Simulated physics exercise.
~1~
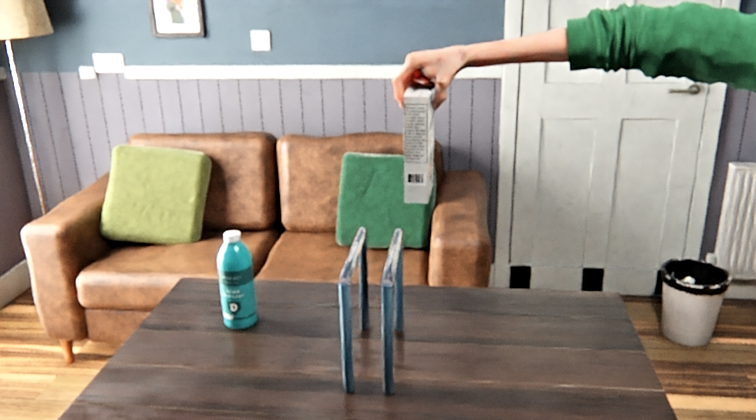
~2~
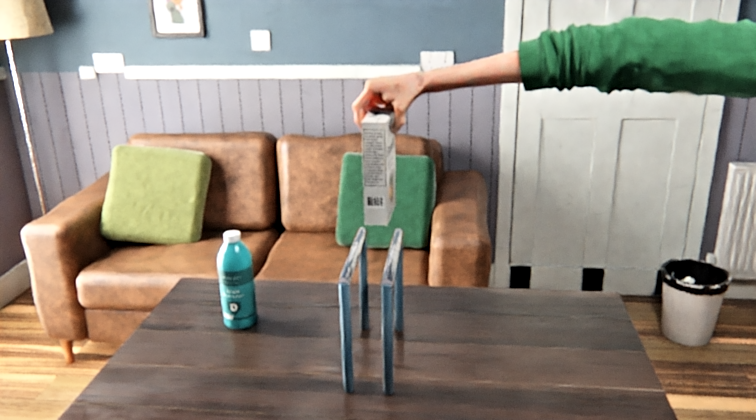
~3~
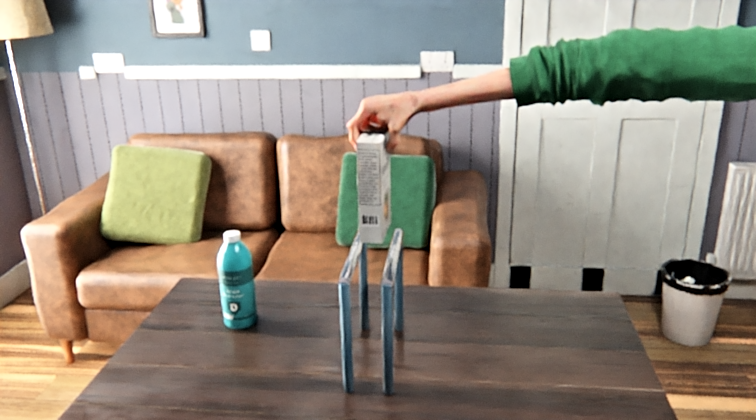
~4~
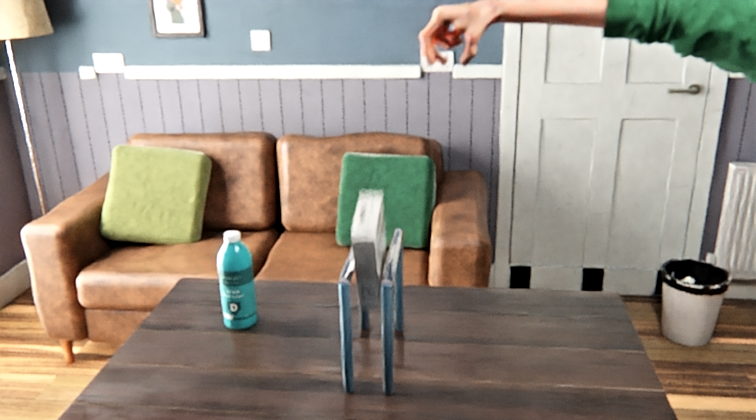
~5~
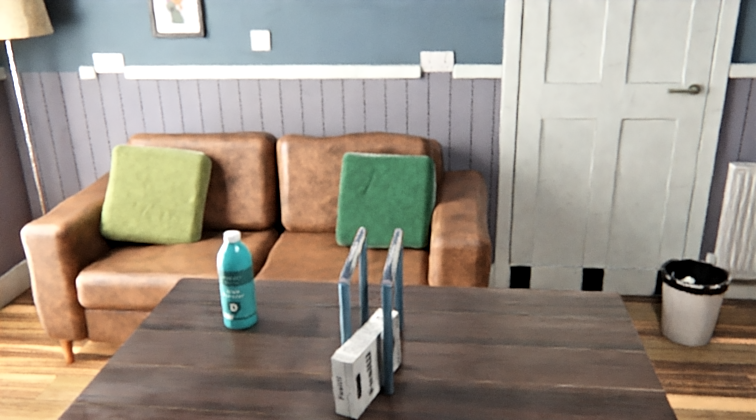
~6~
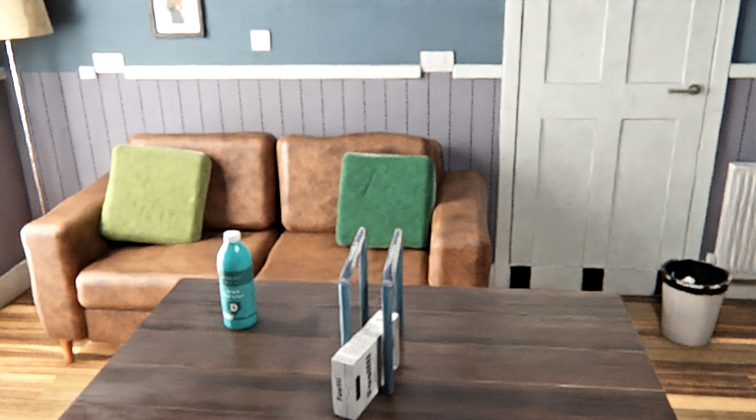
On a dark wooden table beside a turquoise bottle, a hand in a green sleeve held a white packet above the gap between two upright panels, lowered it and let go; it tilted, dropped through and ended lying on its side on the table.
